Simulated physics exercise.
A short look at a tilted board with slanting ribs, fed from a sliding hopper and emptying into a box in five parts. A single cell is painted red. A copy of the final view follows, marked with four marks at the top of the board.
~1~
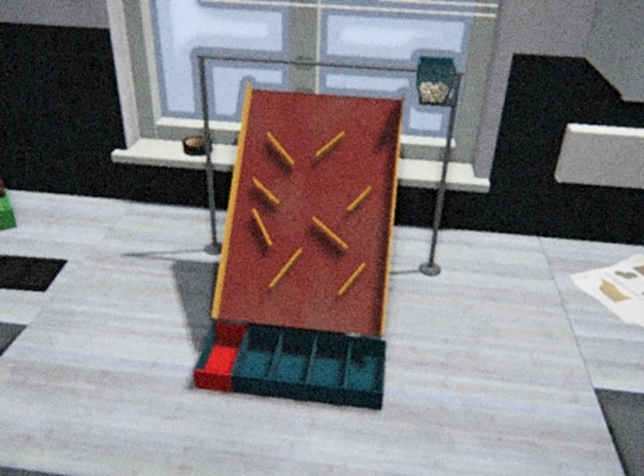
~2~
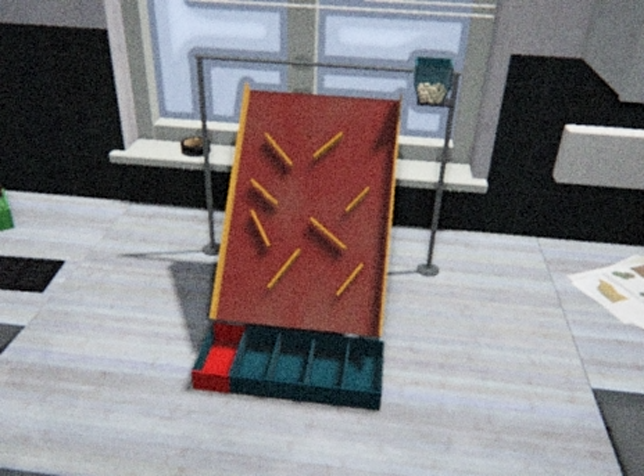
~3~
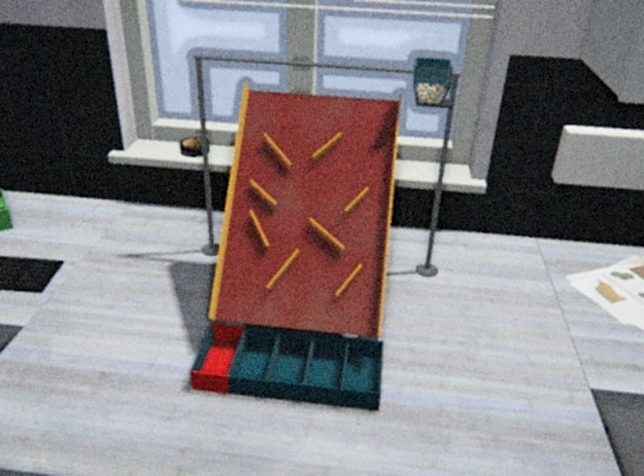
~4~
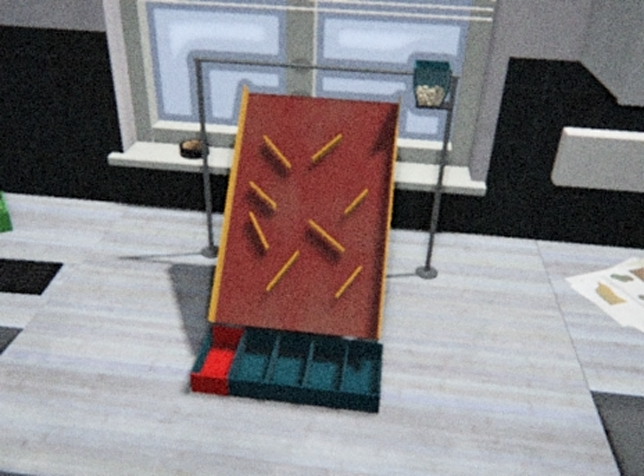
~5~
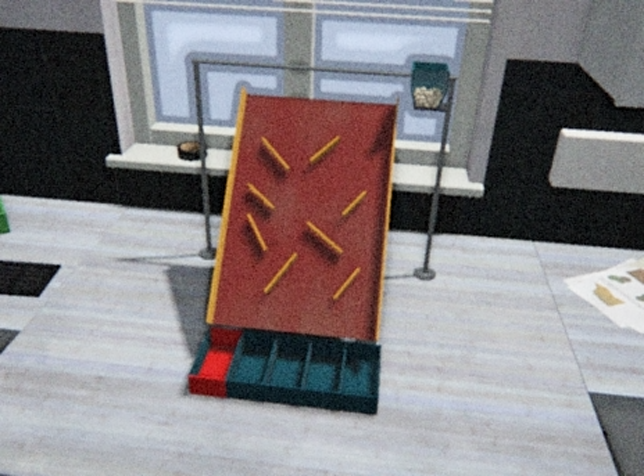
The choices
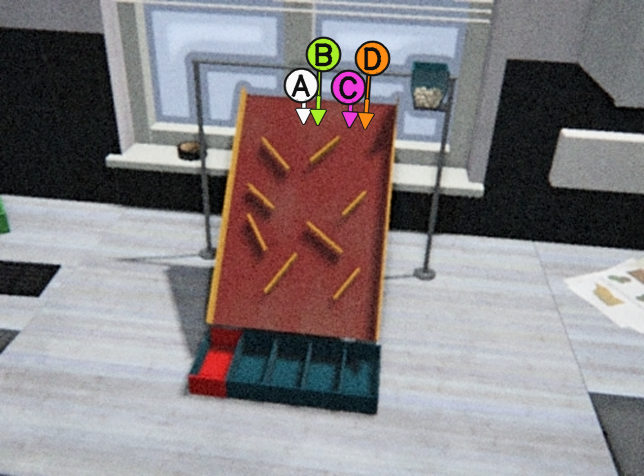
A tilted red board with slanting yellow ribs stood above a dark green box with one red cell at its left, while a small hopper of white beans hung at upper right; nothing moved.
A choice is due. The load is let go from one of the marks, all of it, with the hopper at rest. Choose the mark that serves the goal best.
Go for B.
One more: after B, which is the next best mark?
Here it is mark A.
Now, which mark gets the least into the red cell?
D.
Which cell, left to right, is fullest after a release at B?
The first.
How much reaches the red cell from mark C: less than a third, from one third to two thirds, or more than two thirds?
It is less than a third.
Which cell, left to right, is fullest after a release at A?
The first from the left.
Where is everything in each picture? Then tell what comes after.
In the first picture, hopper at (434, 94), white beans, door shut.
In the second picture, ribs (266, 133) to (292, 164), (314, 156) to (342, 132), (251, 179) to (277, 203).
In the third picture, ribs (345, 210) to (368, 187), (251, 210) to (268, 246), (310, 218) to (344, 248).
In the fourth picture, ribs (267, 290) to (298, 252), (336, 297) to (361, 266).
In the fifth picture, red cell at (208, 385), number 1 of 5 from the left.
On the marked copy, mark A meets the board at (303, 118); mark B meets the board at (317, 119); mark C meets the board at (349, 121); mark D meets the board at (365, 122).
With A, about half in the red cell, about half in other cells, a stray few held on the board, a stray few outside the box.
With B, most in the red cell, about a quarter in other cells, a stray few outside the box.
With C, a small part in the red cell, about two thirds in other cells, a small part held on the board, a stray few outside the box.
With D, a stray few in the red cell, most in other cells, a small part held on the board, a small part outside the box.
